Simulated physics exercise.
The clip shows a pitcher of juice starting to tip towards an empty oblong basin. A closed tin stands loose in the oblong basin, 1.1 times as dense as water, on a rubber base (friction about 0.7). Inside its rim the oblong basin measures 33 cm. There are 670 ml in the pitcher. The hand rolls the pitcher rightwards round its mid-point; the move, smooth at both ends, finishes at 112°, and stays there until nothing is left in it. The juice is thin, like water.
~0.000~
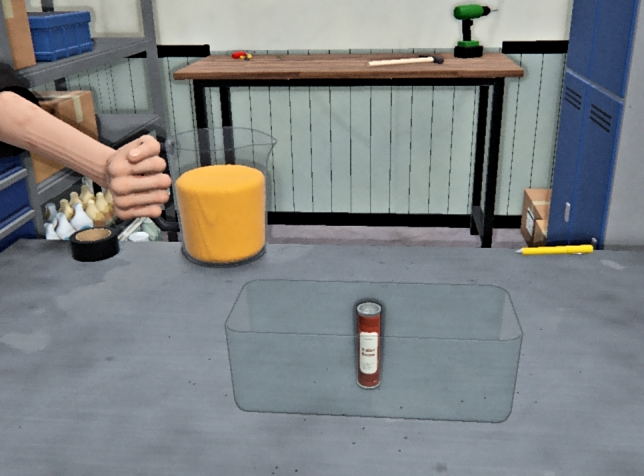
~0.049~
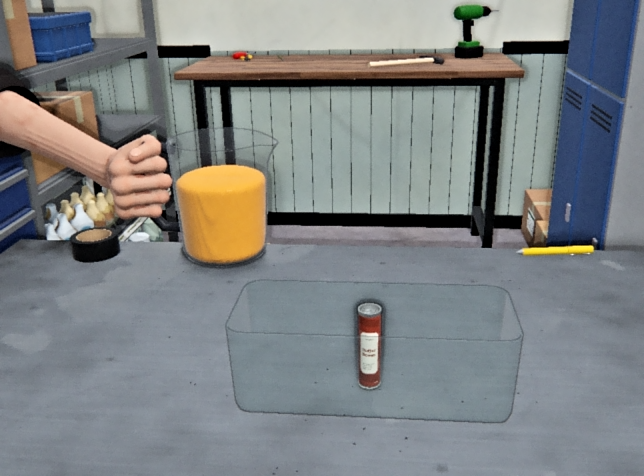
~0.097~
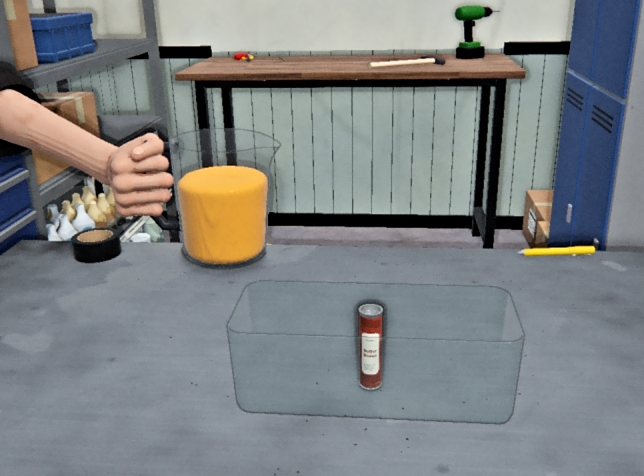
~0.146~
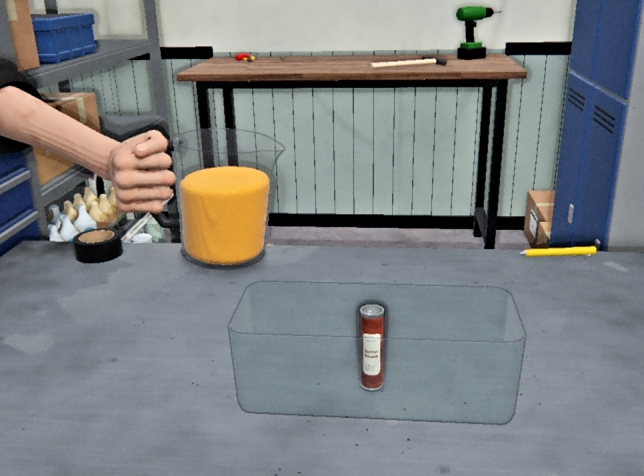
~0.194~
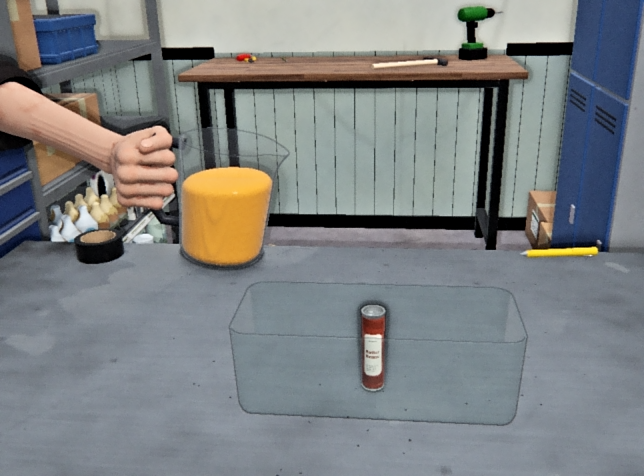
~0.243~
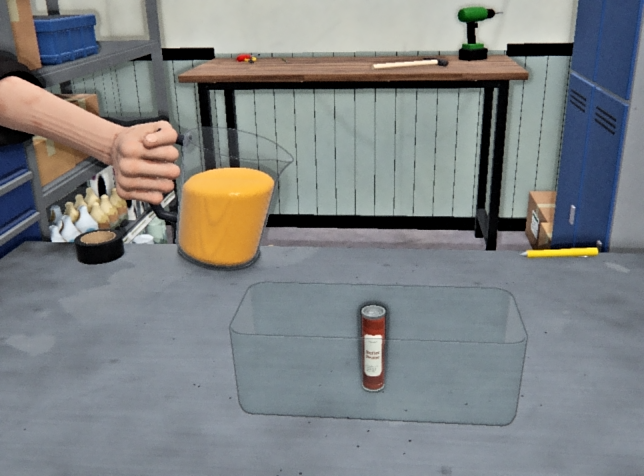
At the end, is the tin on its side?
The tin falls.
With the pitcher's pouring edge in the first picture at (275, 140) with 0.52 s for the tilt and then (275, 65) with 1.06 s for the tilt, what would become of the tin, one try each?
First it keeps standing; then it falls.
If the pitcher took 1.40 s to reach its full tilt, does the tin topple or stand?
The tin falls.
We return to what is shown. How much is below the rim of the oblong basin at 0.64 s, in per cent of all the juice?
About 0 per cent.
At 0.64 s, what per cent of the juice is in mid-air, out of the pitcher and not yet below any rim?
Some 10 per cent.
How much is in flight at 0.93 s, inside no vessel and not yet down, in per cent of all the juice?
About 22 per cent.
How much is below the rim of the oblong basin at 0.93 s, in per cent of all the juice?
Some 54 per cent.
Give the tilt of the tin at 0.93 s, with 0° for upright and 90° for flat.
Near 5° from upright.
After 0.64 s the tilt is 74° and 89 per cent is still to pour; the tin stands where it began.
After 0.93 s the tilt is 108° and 26 per cent is still to pour; the tin leans 4°.
After 1.23 s the tilt is 112° and 1 per cent is still to pour; the tin lies on its side.
After 1.56 s the tilt is 112° and 0 per cent is still to pour; the tin lies on its side.
In the end the tin lies on its side.
